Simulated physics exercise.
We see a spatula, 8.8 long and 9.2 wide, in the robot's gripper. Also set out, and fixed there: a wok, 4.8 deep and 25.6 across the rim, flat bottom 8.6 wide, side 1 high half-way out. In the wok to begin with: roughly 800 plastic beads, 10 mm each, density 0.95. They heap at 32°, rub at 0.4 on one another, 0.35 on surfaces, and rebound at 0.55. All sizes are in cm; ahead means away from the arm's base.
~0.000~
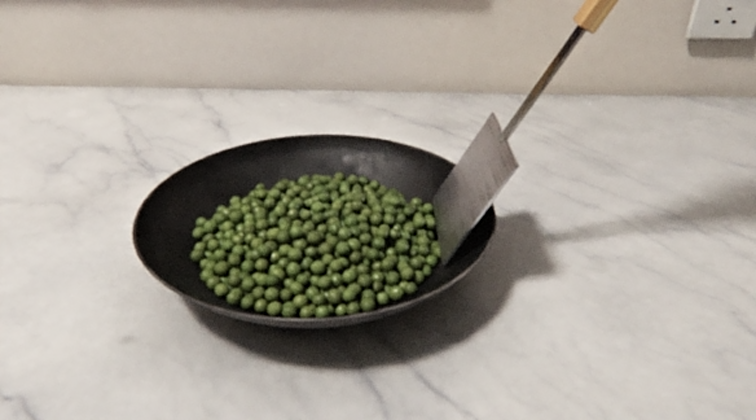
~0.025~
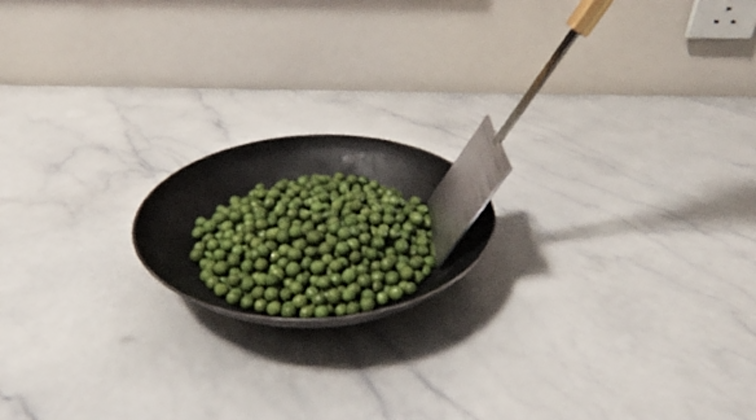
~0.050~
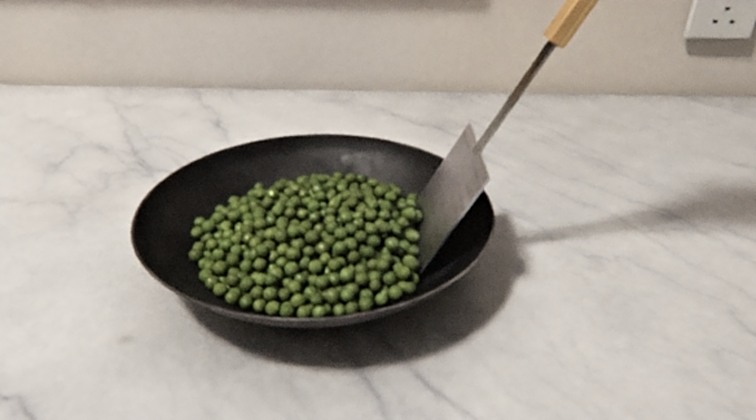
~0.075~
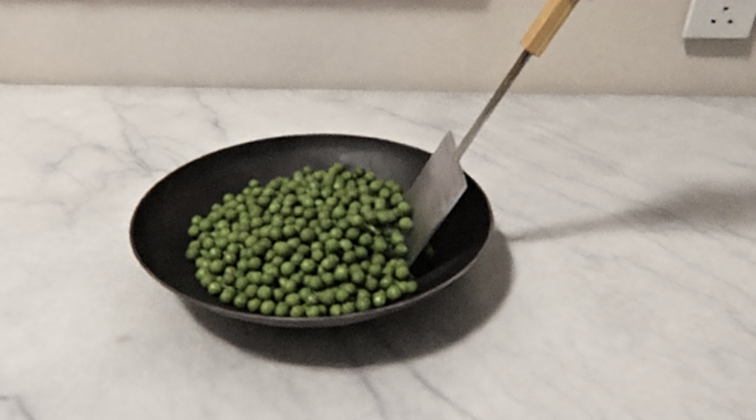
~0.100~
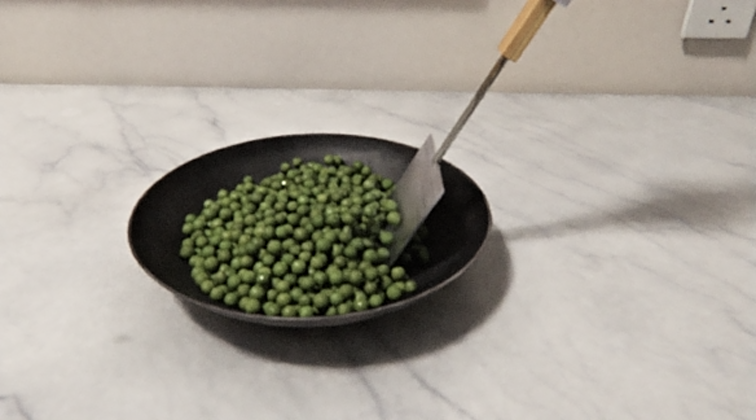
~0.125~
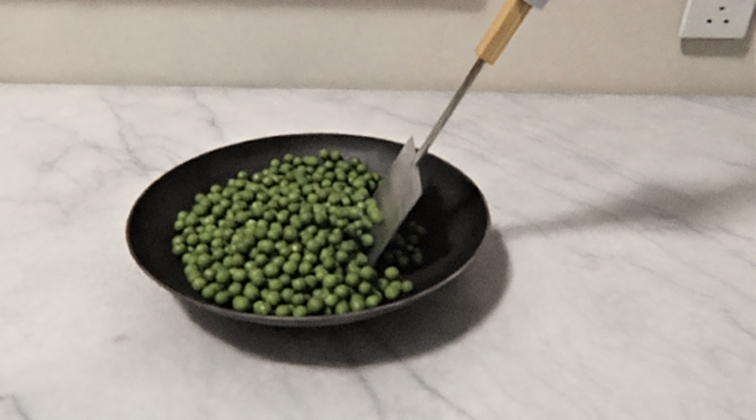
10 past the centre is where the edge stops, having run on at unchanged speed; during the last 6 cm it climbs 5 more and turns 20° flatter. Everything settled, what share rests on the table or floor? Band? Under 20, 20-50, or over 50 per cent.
20-50 per cent.
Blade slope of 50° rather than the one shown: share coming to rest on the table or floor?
Around 30 in a hundred.
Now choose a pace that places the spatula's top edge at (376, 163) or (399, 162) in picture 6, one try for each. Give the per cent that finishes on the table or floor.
I'd estimate some 45 and 35 in a hundred.
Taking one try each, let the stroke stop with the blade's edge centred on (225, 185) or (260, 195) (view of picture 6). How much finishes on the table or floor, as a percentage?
Roughly 5 and 0 per cent.
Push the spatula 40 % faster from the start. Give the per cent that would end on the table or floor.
Then about 35 per cent.
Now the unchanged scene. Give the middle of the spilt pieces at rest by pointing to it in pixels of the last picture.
(31, 243), roughly.
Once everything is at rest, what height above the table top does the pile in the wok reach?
5.0 cm.
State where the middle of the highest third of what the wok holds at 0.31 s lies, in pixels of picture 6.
(193, 185).
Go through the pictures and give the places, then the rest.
In the first picture, spatula top edge at (505, 136), sloping 62°; upper third of the load around (321, 224), from x 195 to 440, top at y 180; 800 in the wok.
In the second picture, spatula top edge at (499, 139), sloping 62°; upper third of the load around (322, 224), from x 195 to 435, top at y 180.
In the third picture, spatula top edge at (479, 148), sloping 62°; upper third of the load around (323, 223), from x 195 to 430, top at y 175.
In the fourth picture, spatula top edge at (458, 155), sloping 62°; upper third of the load around (318, 221), from x 195 to 430, top at y 170.
In the fifth picture, spatula top edge at (437, 159), sloping 62°; upper third of the load around (306, 218), from x 185 to 425, top at y 160.
In the sixth picture, spatula top edge at (416, 162), sloping 62°; upper third of the load around (289, 214), from x 180 to 420, top at y 155; 800 in the wok.
After 0.22 s, sloping 62°, highest piece 6 above the table; 800 in the wok.
After 0.31 s, sloping 54°, highest piece 8 above the table; 775 in the wok, 25 on the blade or in flight.
After 0.55 s, sloping 42°, highest piece 5 above the table; 559 in the wok, 233 on the table or floor, 8 on the blade or in flight.
After 1.60 s, sloping 42°, highest piece 5 above the table; 559 in the wok, 241 on the table or floor.
At rest, 559 in the wok, 241 on the table or floor. That is 30 % on the table or floor.
